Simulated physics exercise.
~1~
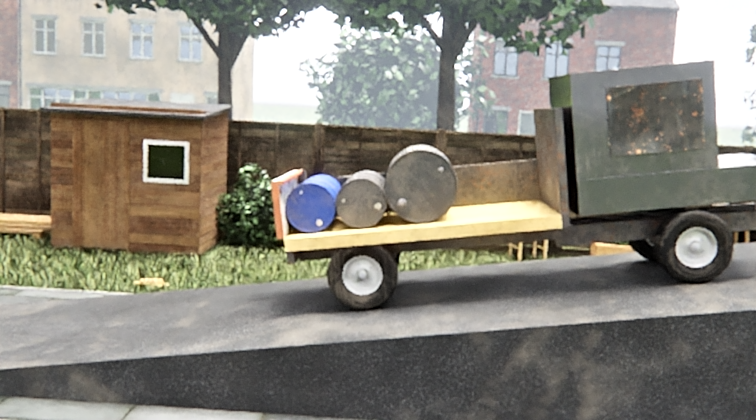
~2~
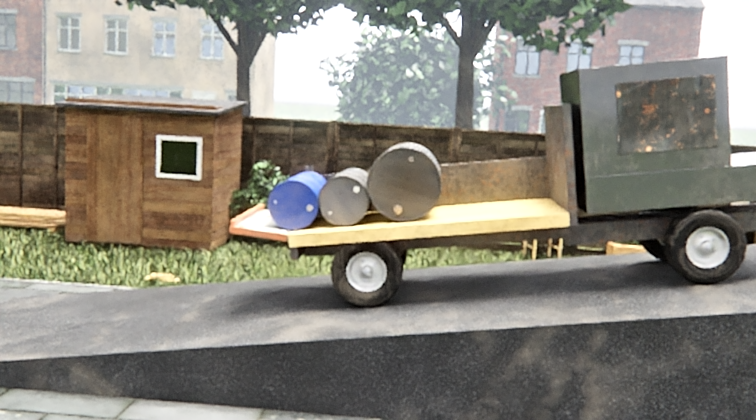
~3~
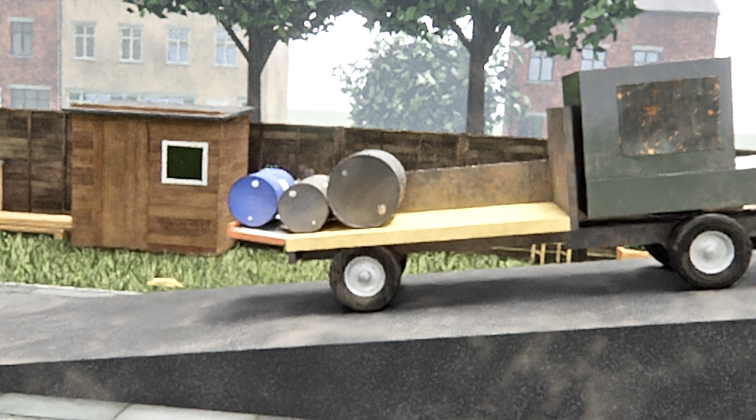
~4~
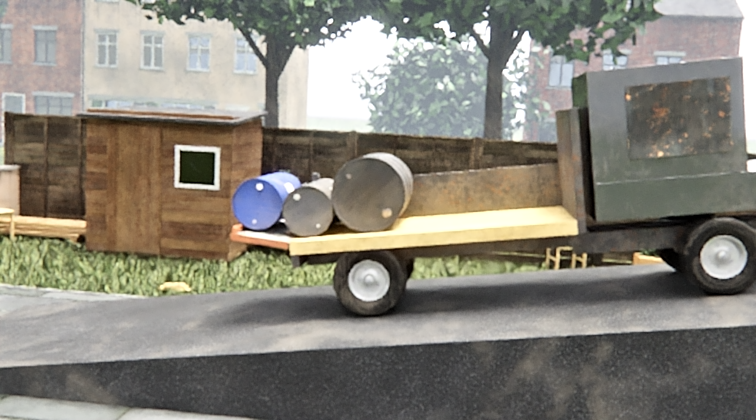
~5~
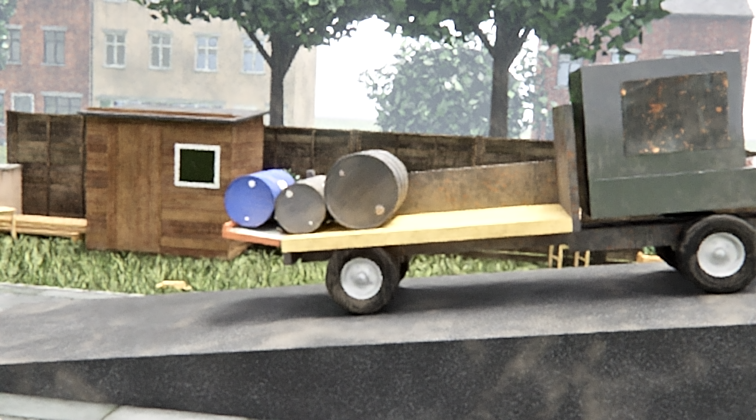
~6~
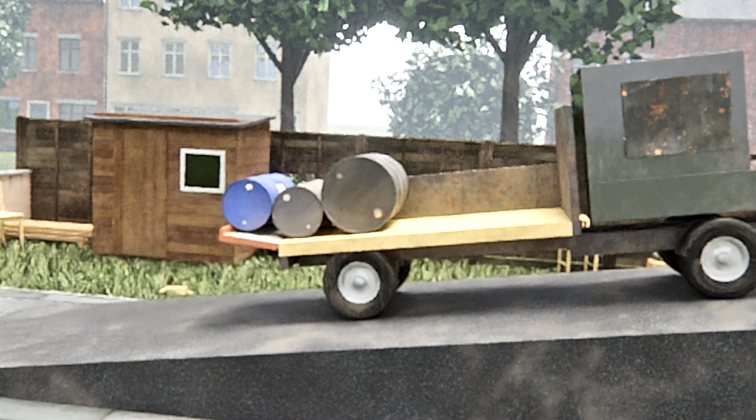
At the start, a truck with a flat yellow bed stands on a sloping road, its tail end low and to the left, with a blue drum and two grey drums resting against the raised tailgate. The tailgate swings down and outward until it lies almost level with the bed. The drums roll left, and the blue one moves onto the lowered gate with the grey ones close behind. The blue drum then stops near the outer edge, while the view drifts slightly sideways. At the end, it rests on the gate, and all three drums remain aboard.
